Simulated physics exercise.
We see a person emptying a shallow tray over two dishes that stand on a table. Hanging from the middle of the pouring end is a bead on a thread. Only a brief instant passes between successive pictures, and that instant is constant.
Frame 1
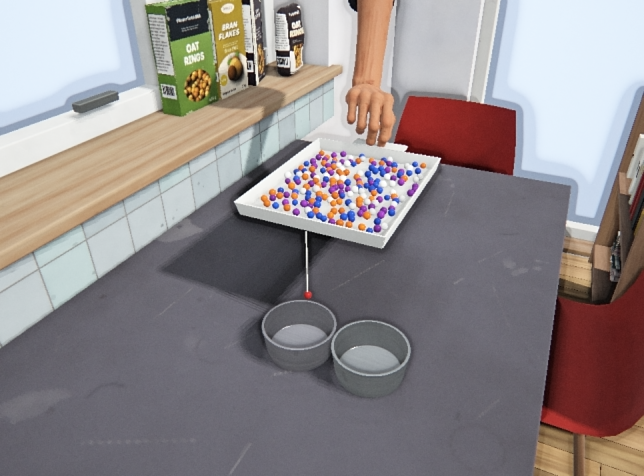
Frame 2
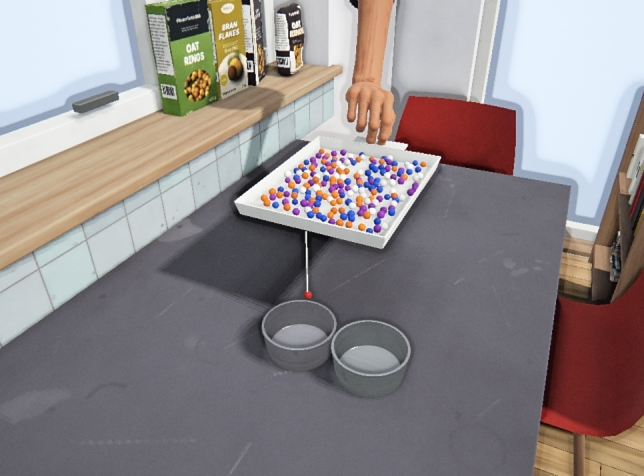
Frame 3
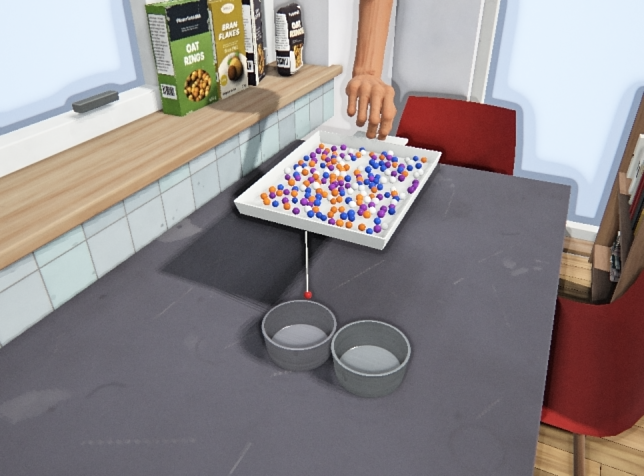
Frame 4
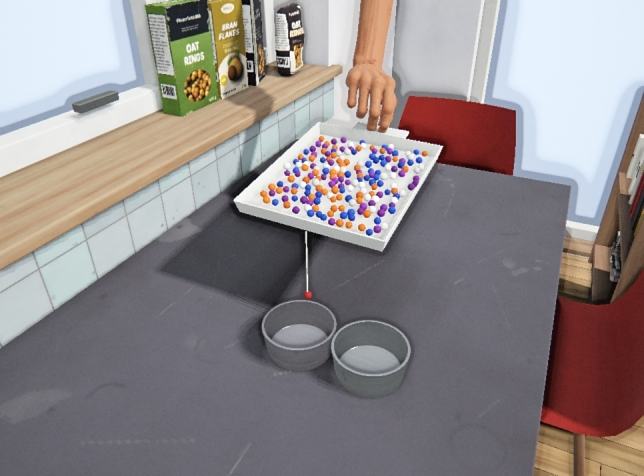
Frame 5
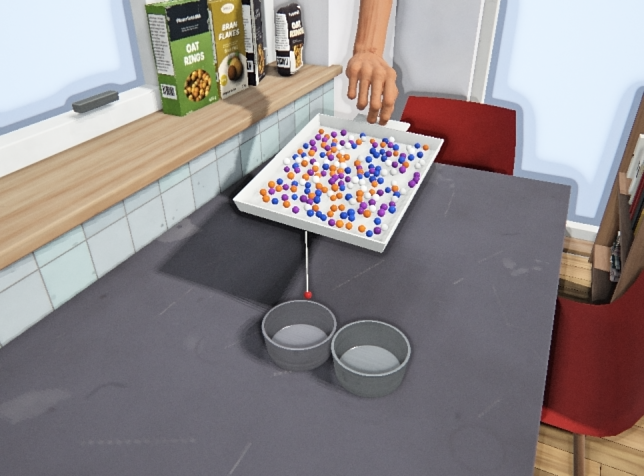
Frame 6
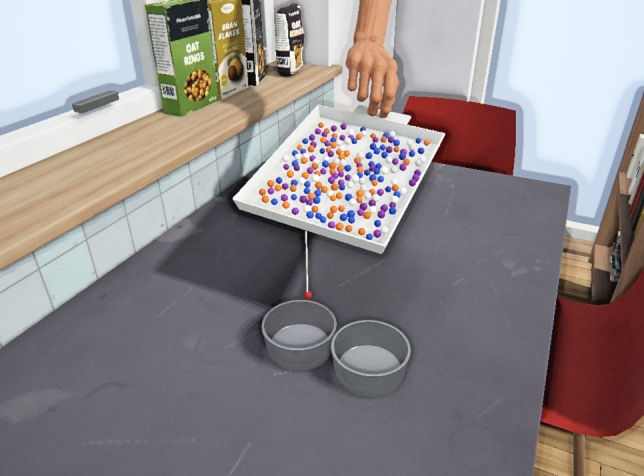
At a dark kitchen table, a hand slowly raised the far end of a white tray of colourful beads above two grey dishes, and the beads shifted and spread a little inside it.
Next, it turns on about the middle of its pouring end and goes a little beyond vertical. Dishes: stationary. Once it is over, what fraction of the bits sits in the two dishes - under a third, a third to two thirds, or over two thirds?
The dishes hold over two thirds of the bits.
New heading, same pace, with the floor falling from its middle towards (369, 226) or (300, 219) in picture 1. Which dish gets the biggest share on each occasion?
Try one: Right-side dish; try two: Left-side dish.
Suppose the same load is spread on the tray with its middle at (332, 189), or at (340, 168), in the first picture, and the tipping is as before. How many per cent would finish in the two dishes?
Around 100 percent the first time and around 90 percent the second time.
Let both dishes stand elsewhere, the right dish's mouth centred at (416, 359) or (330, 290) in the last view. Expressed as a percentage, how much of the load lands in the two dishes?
It works out to 70 percent and then 0 percent.
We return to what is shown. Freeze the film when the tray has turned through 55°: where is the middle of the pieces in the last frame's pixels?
Near (345, 211).
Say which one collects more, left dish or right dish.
Observation: The right-placed dish is the fuller of the two.
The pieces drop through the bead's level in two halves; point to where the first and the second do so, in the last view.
The opening part goes through (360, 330); what follows goes through (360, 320).
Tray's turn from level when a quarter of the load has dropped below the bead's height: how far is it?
That would be about 80 degrees from level.
Just after the last frame, tray tipped steeply; almost all on the tray; just a few in the right dish; just a few in the air.
A moment on, tray tipped right over; roughly a quarter on the tray; roughly half in the right dish; roughly a quarter in the left dish; just a few outside both; about a tenth in the air.
Further on, tray tipped past a quarter turn; the larger part in the right dish; roughly a quarter in the left dish; about a tenth outside both.
When it is over, tray tipped past a quarter turn; the larger part in the right dish; roughly a quarter in the left dish; about a tenth outside both.
